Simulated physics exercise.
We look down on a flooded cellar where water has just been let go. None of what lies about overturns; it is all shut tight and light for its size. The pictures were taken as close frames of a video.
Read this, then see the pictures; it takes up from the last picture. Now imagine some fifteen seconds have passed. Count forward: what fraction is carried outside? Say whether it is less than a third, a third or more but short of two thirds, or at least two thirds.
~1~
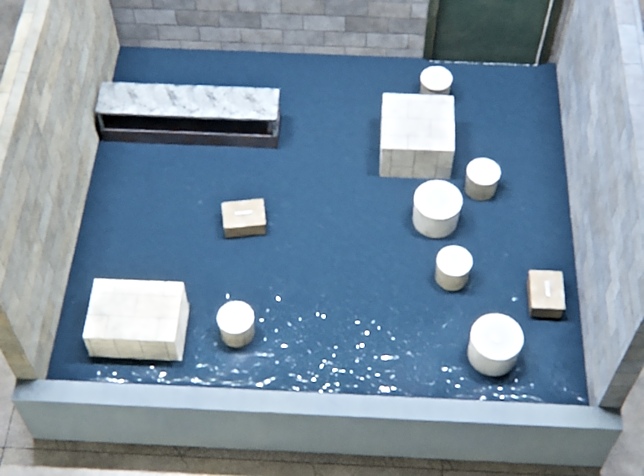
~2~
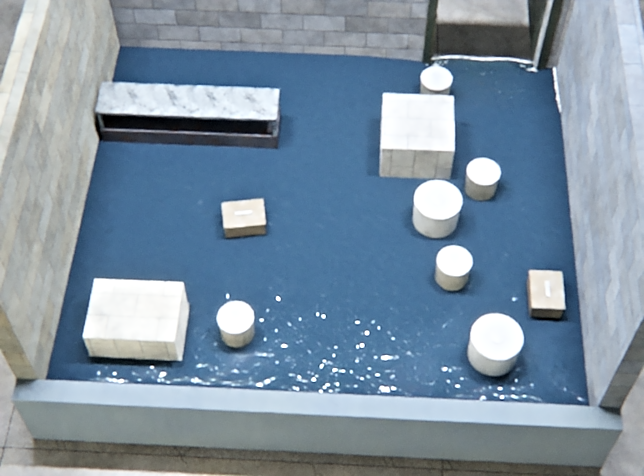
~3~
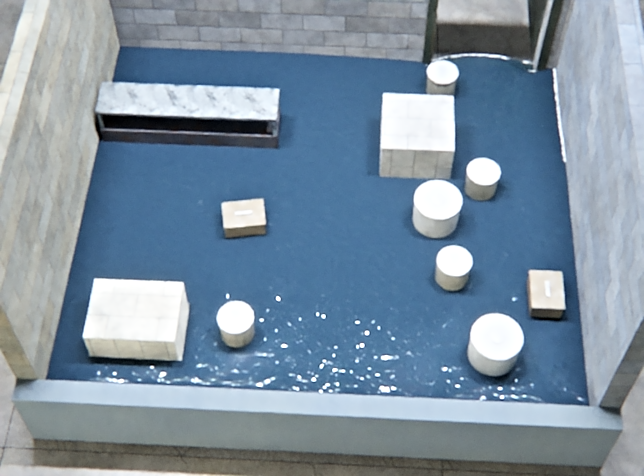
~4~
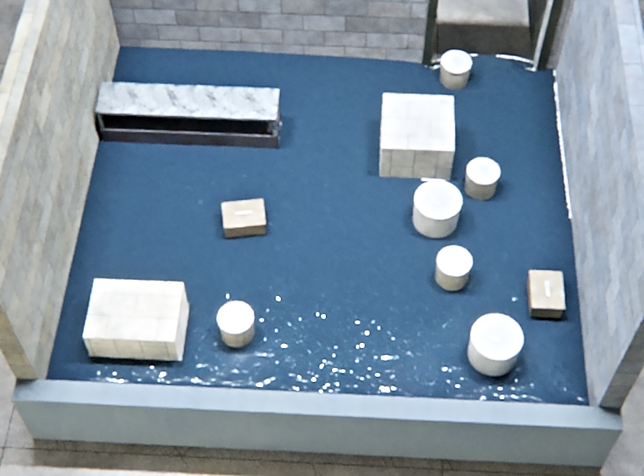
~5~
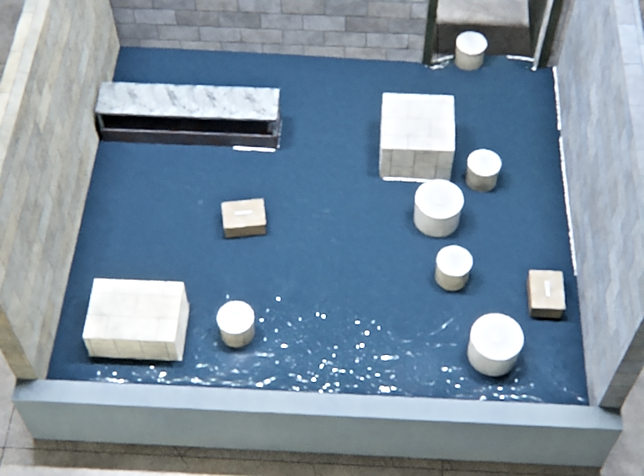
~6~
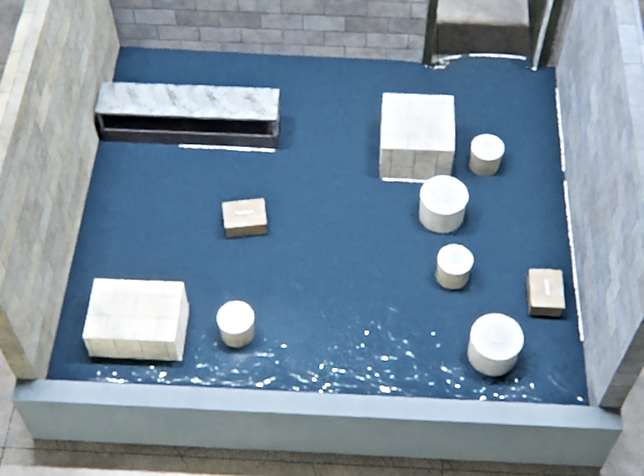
Well, what gets flushed out makes up a share in the middle third.
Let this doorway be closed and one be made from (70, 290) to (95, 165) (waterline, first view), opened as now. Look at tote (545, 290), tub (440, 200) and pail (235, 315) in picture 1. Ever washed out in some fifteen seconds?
In order: Remains, escapes, escapes.
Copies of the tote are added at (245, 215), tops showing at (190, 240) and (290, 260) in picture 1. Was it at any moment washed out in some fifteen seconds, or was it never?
Following the list, the first is never leaving and the second is never leaving.
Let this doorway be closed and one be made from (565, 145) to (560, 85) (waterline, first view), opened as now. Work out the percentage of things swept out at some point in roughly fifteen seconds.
About 60 per cent.
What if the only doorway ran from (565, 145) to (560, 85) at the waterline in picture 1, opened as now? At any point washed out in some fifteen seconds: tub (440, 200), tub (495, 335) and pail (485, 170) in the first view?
The three read escape, no escape and escape, respectively.
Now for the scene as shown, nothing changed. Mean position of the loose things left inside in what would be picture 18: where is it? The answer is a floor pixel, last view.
About (439, 217).
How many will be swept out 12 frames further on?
2.
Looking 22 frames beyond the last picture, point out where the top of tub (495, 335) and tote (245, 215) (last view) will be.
Roughly (540, 265) for one and (377, 191) for the other.
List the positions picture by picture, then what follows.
In the first frame, a pail at (484, 171), afloat; a tub at (438, 199), afloat; 0 of 8 have shifted.
In the second frame, a pail at (484, 171) floats; a tub at (438, 199), afloat; 0 of 8 have shifted.
In the third frame, a pail at (484, 171), afloat; a tub at (438, 199), afloat; 1 of 8 have shifted.
In the fourth frame, a pail at (483, 171), afloat; a tub at (438, 200) floats; 1 of 8 have shifted.
In the fifth frame, a pail at (484, 163) floats, close to its start; a tub at (439, 199) floats; 2 of 8 have shifted.
In the sixth frame, a pail at (488, 147), afloat, a stride from its start; a tub at (444, 195) floats, close to its start; 3 of 8 have shifted.
A moment on, 1 of 8 are out; 7 afloat.
Next, 2 of 8 are out; 6 afloat.
Later, 5 of 8 are out; 3 afloat.
In the end, 5 of 8 are out; 3 afloat.
